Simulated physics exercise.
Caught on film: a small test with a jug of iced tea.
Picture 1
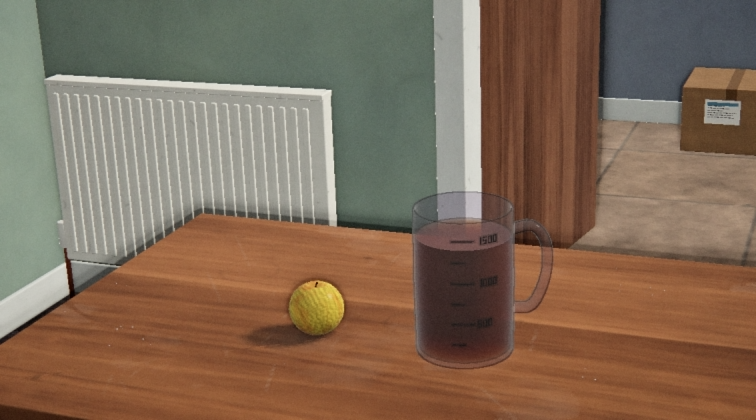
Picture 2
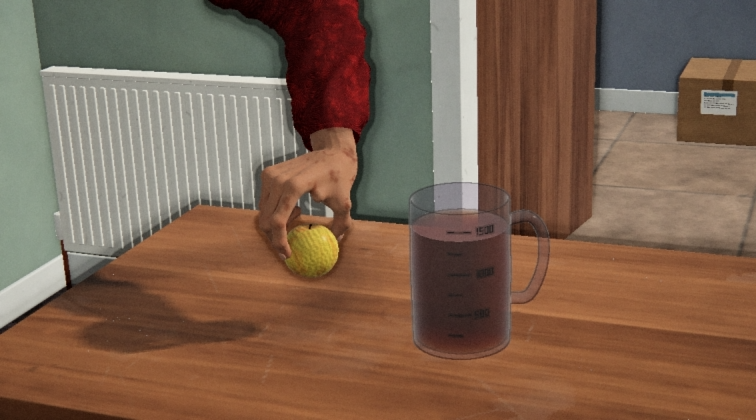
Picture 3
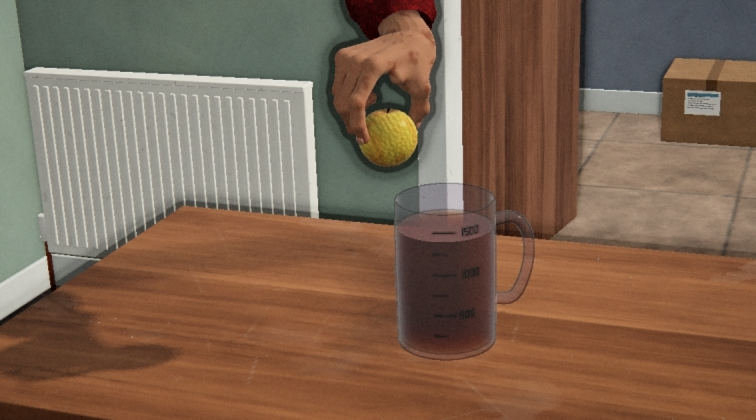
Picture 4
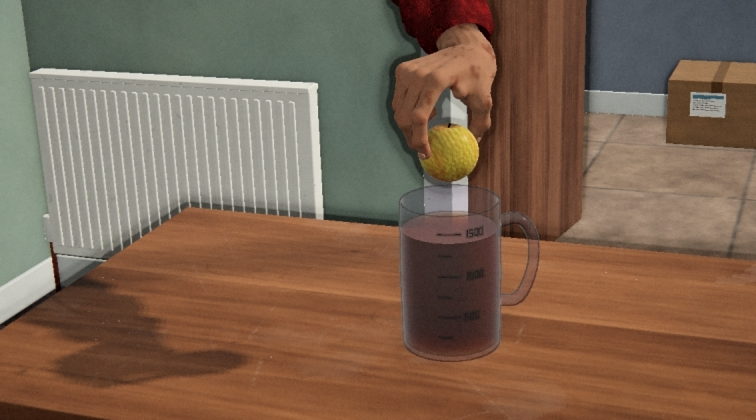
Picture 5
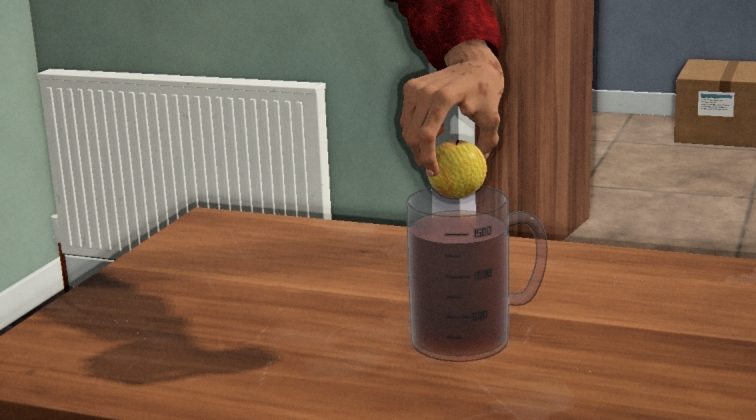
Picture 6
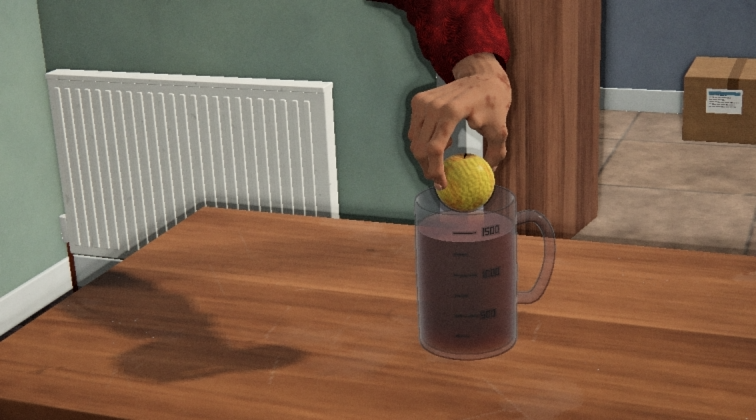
A hand lifts a yellow apple off the table and lowers it over a jug.
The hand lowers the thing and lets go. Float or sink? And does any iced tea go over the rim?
The thing bobs on top; the jug keeps it all in.
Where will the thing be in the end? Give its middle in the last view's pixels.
Close to (466, 227).
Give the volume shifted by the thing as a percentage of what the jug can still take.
About 40 per cent.
Shortly, the apple enters the iced tea; the jug is nearly full.
Then, the apple comes up again; the jug is nearly full.
At the finish, the apple bobs at the top; the jug is nearly full; no mess.
